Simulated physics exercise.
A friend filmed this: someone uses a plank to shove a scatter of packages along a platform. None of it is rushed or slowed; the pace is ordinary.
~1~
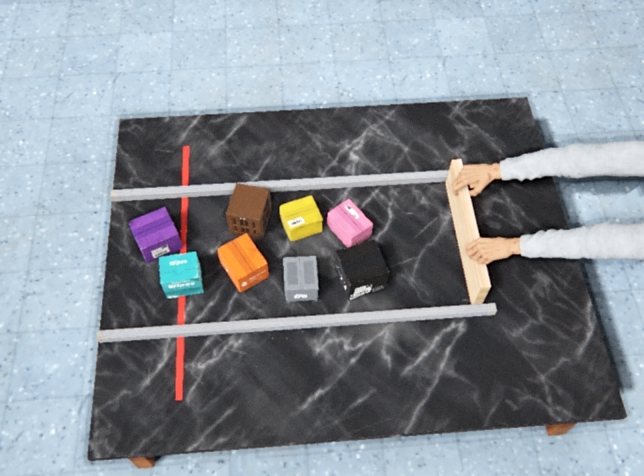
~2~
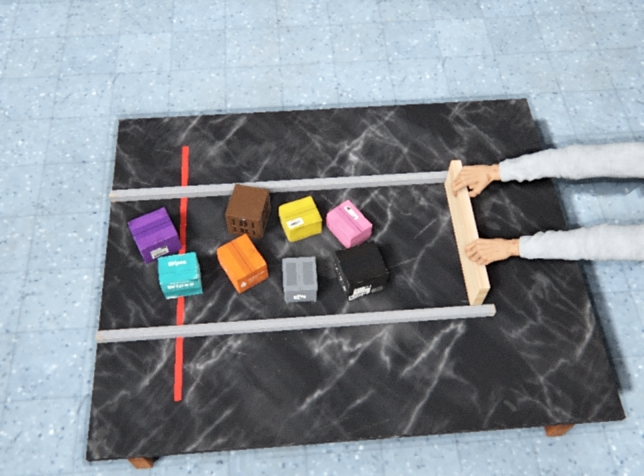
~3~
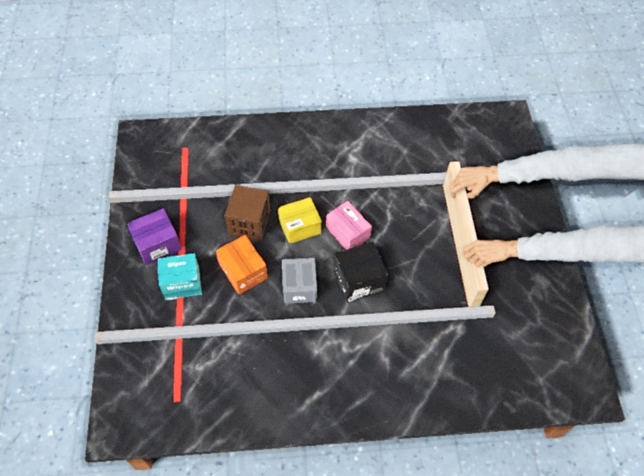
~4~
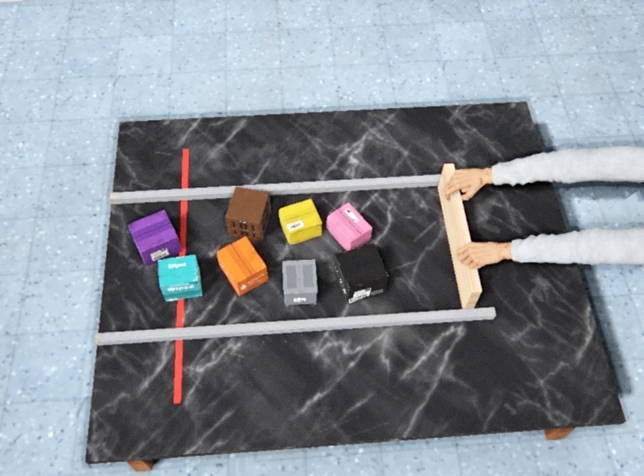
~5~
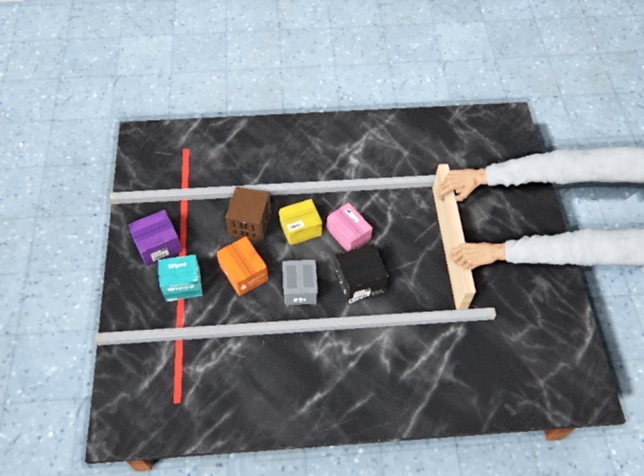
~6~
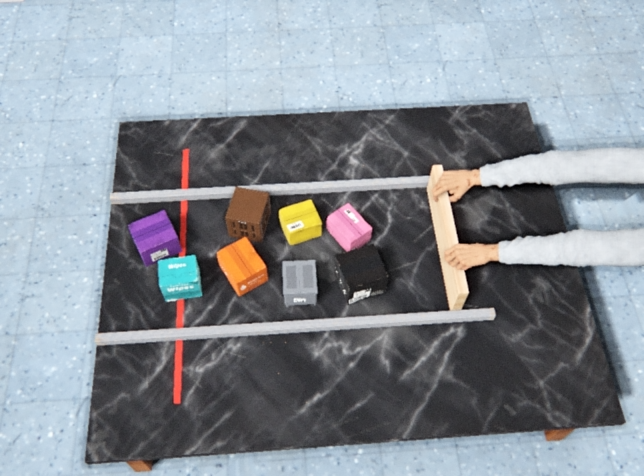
Two hands sliding a wooden plank slightly left between rails on a black marbled platform, the scattered colourful boxes staying still.
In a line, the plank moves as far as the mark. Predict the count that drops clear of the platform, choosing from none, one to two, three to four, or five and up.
The count is three to four.
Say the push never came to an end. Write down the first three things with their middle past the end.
Order noted: Purple parcel, turquoise box, brown crate.
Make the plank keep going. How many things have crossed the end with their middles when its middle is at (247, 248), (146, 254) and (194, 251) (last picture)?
The numbers are 0, 6 and 2.
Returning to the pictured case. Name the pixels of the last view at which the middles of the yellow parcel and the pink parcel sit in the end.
They end up close to (136, 226) and (167, 232).
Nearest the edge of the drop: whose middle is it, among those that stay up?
The orange parcel, that one.
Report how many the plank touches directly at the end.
Number: 2.
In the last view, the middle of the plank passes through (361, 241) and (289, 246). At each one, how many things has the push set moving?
Respectively 2 and 7.
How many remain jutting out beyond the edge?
Answer: 1.
Soon after, none off yet; purple parcel at rest near (155, 238); turquoise box at rest near (180, 279); orange parcel at rest near (243, 267).
Then, none off yet; purple parcel at rest near (155, 238); turquoise box moved a little near (168, 277); orange parcel moved about its own width near (207, 261).
Further on, none off yet; purple parcel moved about its own width near (107, 242); turquoise box moved well along near (108, 279); orange parcel moved well along near (149, 260).
At rest, the number that fall off is three or four; fallen, brown crate, turquoise box and purple parcel.
